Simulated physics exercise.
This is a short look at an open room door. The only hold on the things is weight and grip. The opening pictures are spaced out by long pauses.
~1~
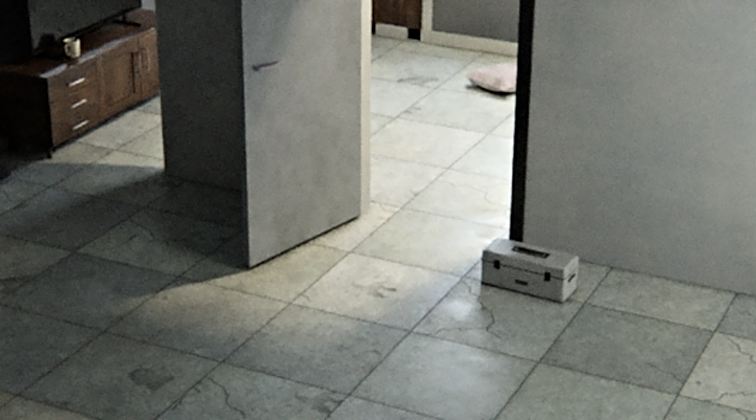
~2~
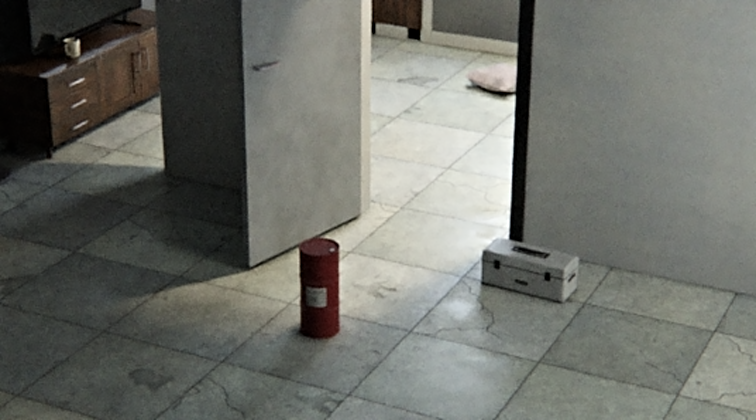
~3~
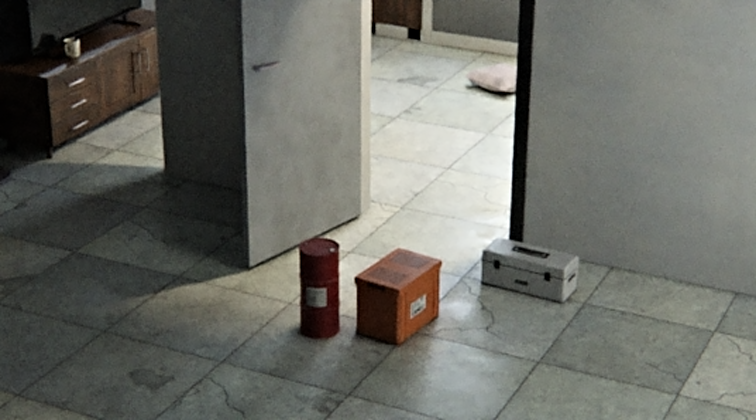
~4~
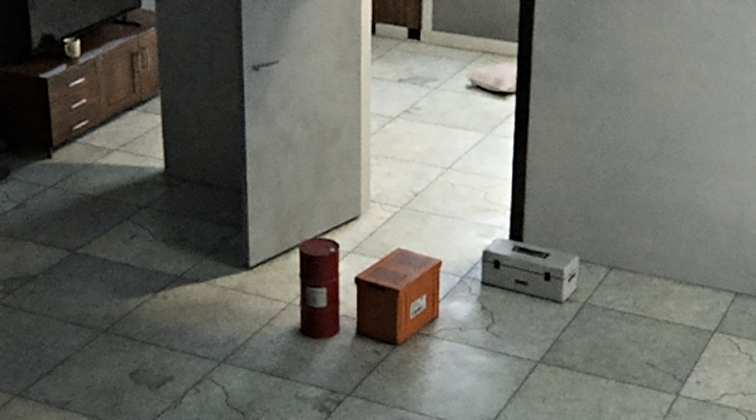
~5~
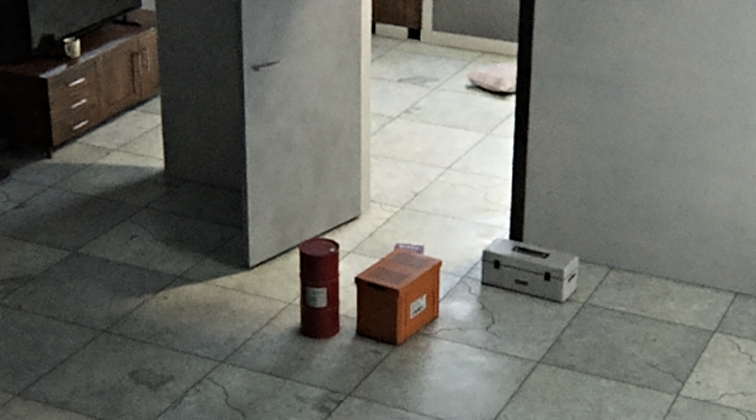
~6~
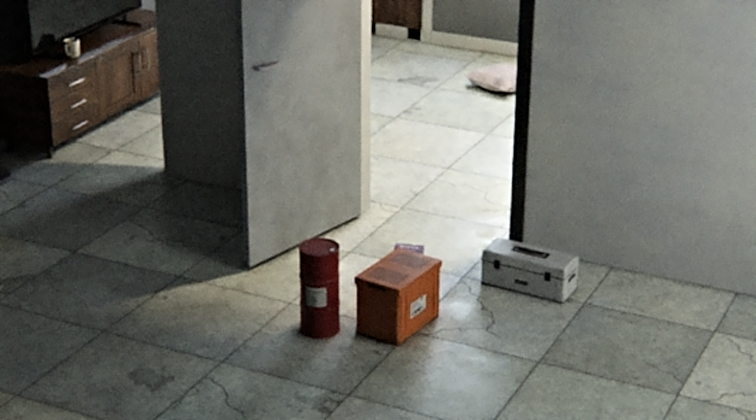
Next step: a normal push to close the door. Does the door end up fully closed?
Yes: Result: Fully closed.
Then, 1.40 s past the last view, open by 44°; purple box displaced a little near (419, 252).
Then, 1.80 s past the last view, open by 17°; purple box displaced well along near (463, 239).
Finally, open by 0°; moved from the start, purple box; the other 3 still in place. Final places as the last picture's camera would see them, purple box near (490, 225).
